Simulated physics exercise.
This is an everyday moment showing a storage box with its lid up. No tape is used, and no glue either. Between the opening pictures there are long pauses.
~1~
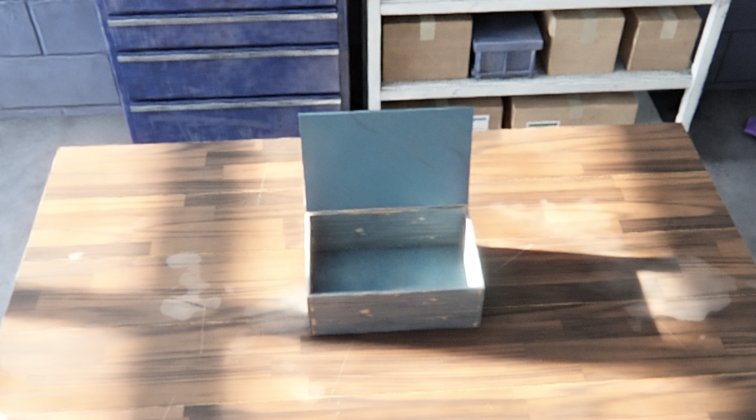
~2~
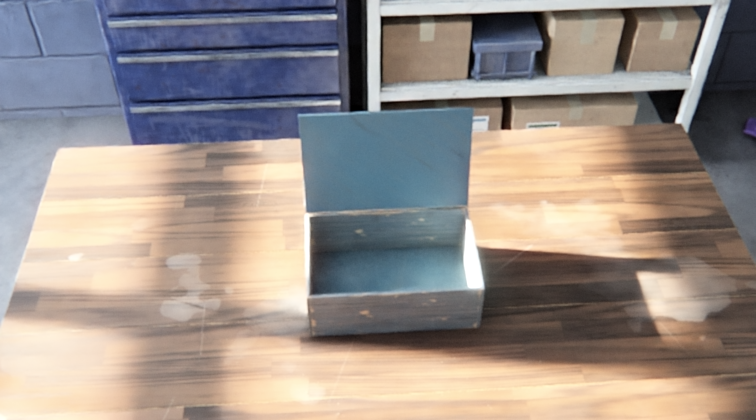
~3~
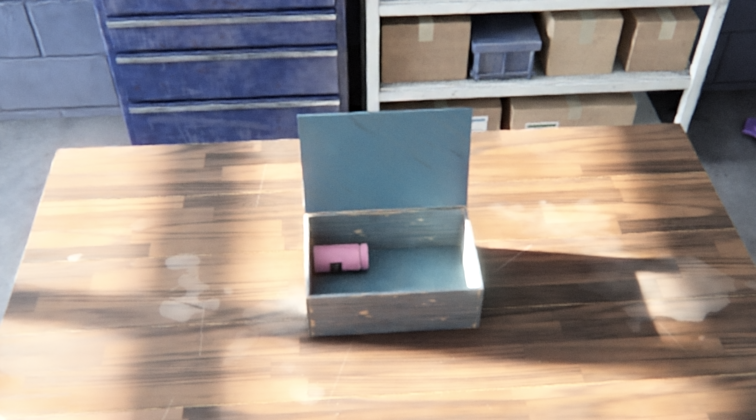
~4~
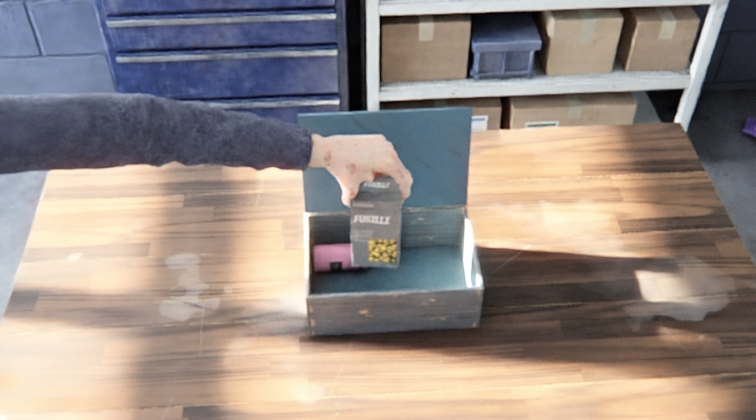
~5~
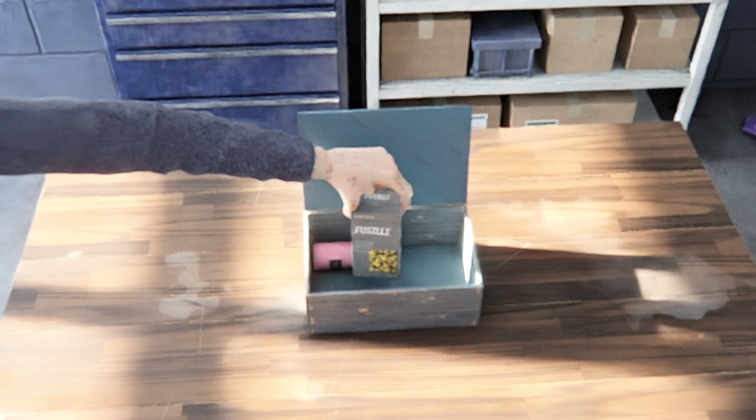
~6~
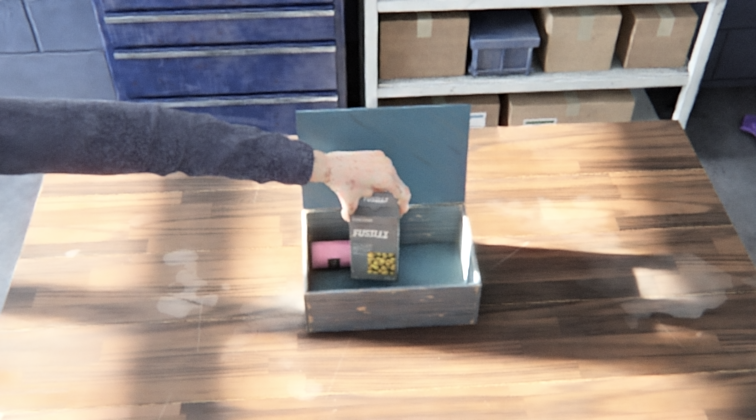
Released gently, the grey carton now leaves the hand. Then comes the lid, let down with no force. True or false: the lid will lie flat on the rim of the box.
False.
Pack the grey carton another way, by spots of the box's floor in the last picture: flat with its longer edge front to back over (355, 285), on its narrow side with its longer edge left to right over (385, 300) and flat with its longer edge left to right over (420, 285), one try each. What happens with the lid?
Trial 1: Lid propped open. Trial 2: Lid fully lowered. Trial 3: Lid fully lowered.
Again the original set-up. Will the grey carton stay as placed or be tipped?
Simply put, the grey carton remains unturned.
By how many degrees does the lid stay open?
Lid angle from rim - close to 40°.
Then, 0.40 s after the last picture, grey carton slid about its own width near (375, 258).
Then, 1.30 s after the last picture, lid 78° above the rim; grey carton slid about its own width near (375, 258); pink shaker rolled a little.
Then, 1.60 s after the last picture, lid 53° above the rim; grey carton slid about its own width near (375, 258); pink shaker rolled a little.
Then, 3.40 s after the last picture, lid 40° above the rim; grey carton slid about its own width near (375, 258); pink shaker rolled a little.
At rest, lid 40° above the rim; moved from the start, grey carton; pink shaker in place. Seen from the same camera at the end, grey carton near (375, 258).
